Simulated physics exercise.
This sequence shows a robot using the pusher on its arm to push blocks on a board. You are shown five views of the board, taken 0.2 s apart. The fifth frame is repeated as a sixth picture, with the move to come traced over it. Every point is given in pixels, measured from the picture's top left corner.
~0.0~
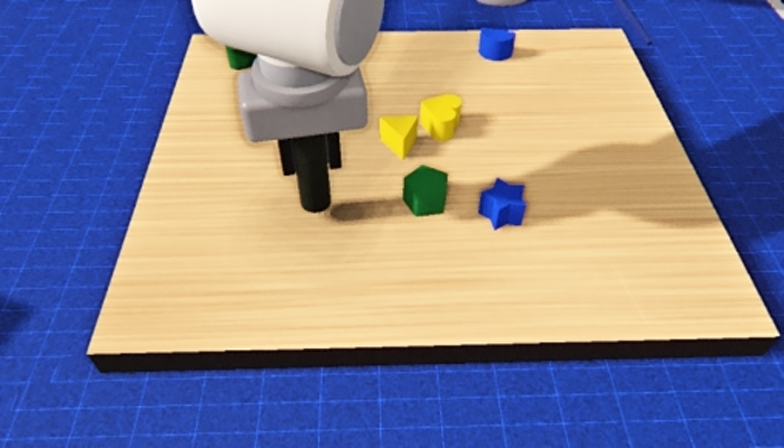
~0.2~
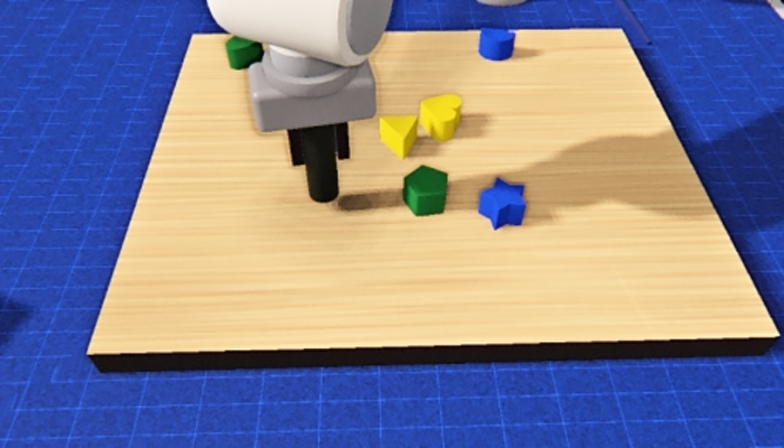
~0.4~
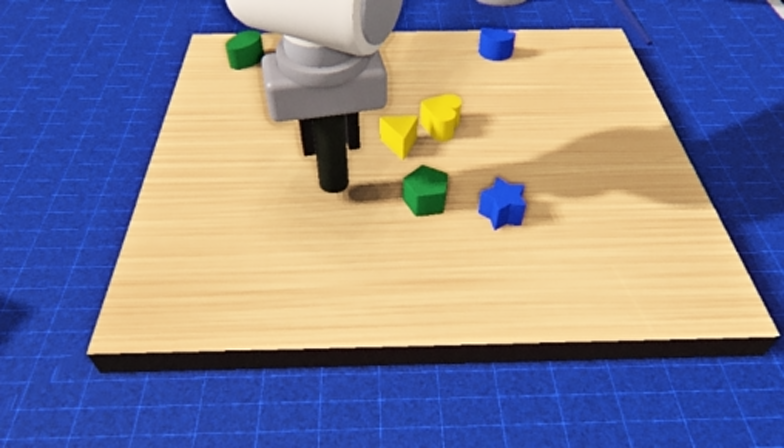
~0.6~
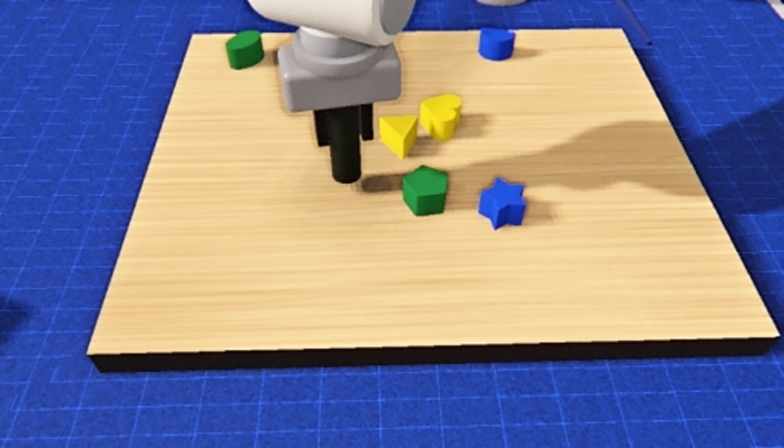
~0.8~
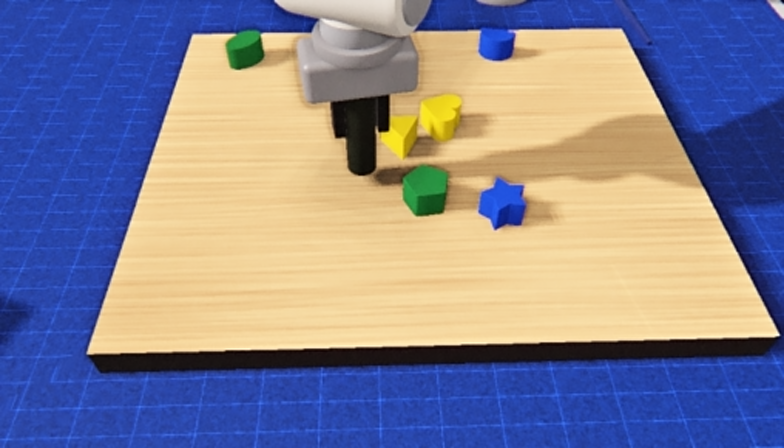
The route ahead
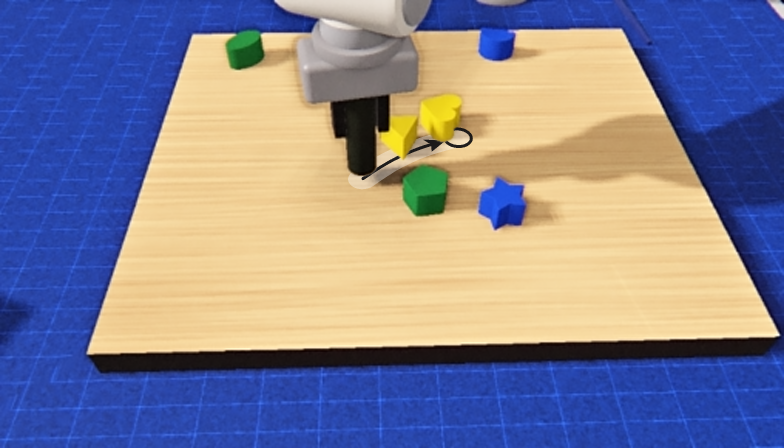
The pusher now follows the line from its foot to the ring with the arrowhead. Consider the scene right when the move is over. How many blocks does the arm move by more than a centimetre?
Once the path ends, two blocks will have shifted.
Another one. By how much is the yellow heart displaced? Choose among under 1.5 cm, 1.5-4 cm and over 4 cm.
Movement: 1.5 to 4 cm.
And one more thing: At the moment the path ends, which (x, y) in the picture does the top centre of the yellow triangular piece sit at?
At the end it should sit near (418, 107).
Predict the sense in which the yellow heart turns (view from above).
Looking down on the board, it turns counter-clockwise.
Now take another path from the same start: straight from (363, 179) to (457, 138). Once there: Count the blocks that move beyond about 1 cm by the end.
Shifted over 1 cm: Two.
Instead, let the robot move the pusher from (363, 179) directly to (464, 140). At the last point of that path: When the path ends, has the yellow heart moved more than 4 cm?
I'd say no.
Path on the board, from (363, 179) over (407, 153) to (458, 138).
What follows on the original path. One third of the way, pusher at (393, 148); yellow triangular piece at (403, 122), turned 10° anticlockwise.
Two thirds of the way, pusher at (424, 134); yellow triangular piece at (415, 109), turned 50° anticlockwise.
At the end, pusher at (459, 125); yellow triangular piece at (418, 107), turned 65° anticlockwise; green five-sided block in place; yellow heart at (457, 97), turned 45° anticlockwise.
